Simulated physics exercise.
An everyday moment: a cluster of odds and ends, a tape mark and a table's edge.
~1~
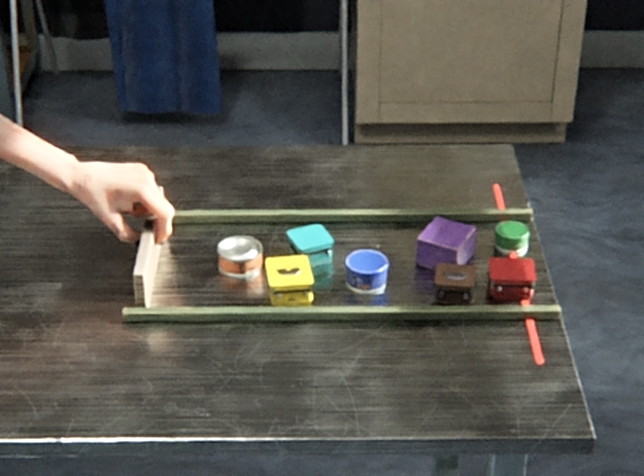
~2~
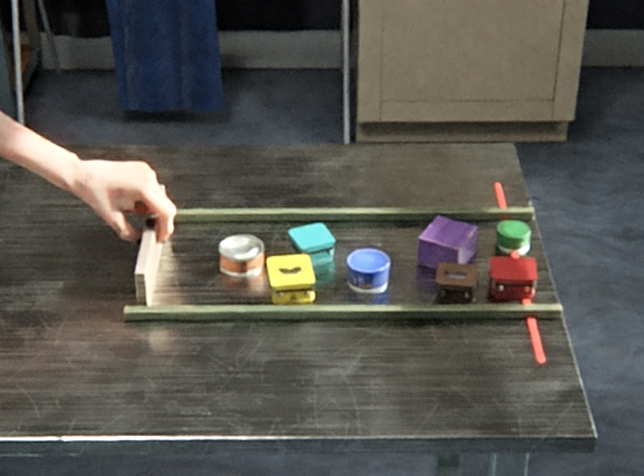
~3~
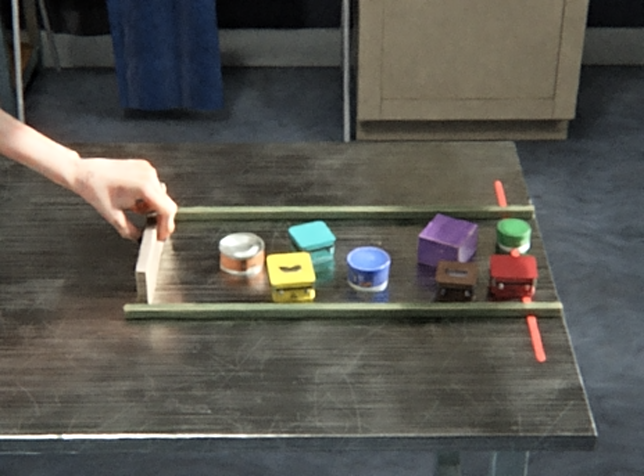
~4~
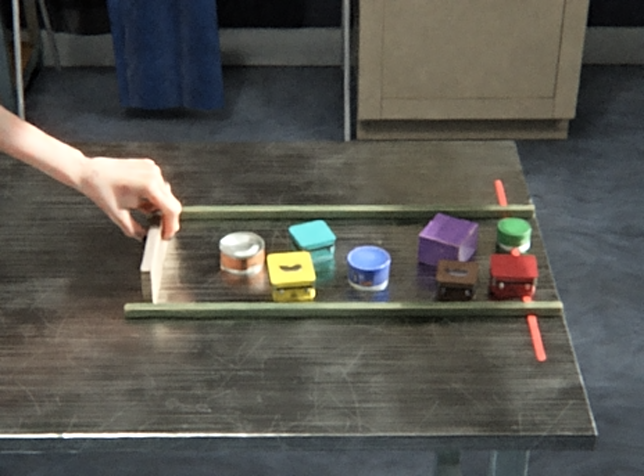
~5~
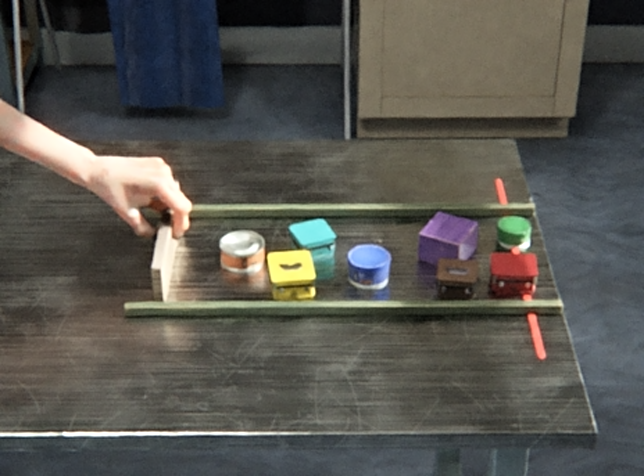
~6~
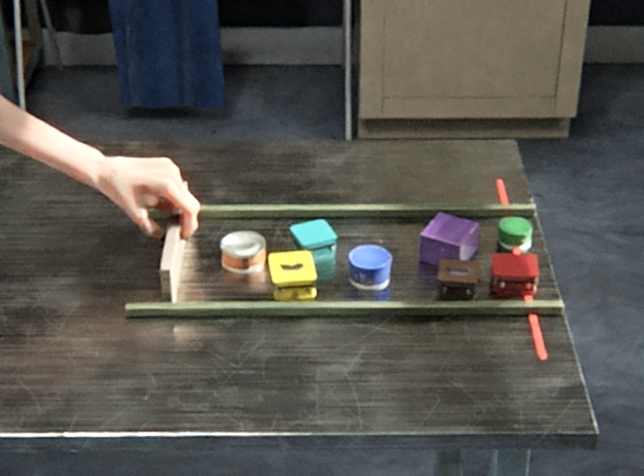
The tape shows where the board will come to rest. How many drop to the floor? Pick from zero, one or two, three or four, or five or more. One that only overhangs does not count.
Outcome: The number that fall off is five or more.
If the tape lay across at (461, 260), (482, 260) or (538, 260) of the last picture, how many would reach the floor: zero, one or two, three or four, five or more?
In that order: 1 or 2; one to two; at least five.
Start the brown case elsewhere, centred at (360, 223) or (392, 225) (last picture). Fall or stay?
The brown case remains up; remains up.
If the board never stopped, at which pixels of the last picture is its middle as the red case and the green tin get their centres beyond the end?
For the red case at (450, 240), for the green tin at (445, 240).
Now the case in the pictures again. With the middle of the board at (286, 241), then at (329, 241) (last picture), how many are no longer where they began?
First 3, then 4.
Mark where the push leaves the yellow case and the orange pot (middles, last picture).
The yellow case stops around (547, 277); the orange pot around (541, 252).
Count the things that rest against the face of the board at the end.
It touches 3.
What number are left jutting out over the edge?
It comes to 3.
A little later, none off yet; green tin at rest near (515, 233); red case at rest near (514, 275); brown case at rest near (458, 281).
Next, none off yet; green tin at rest near (515, 233); red case moving near (520, 276); brown case shifted a little near (474, 284).
Later still, none off yet; green tin tilted well over near (563, 238); red case tilted well over near (577, 287); brown case shifted well along near (535, 287).
When it is over, the number that fall off is five or more; down, blue pot, purple block, brown case, red case and green tin.
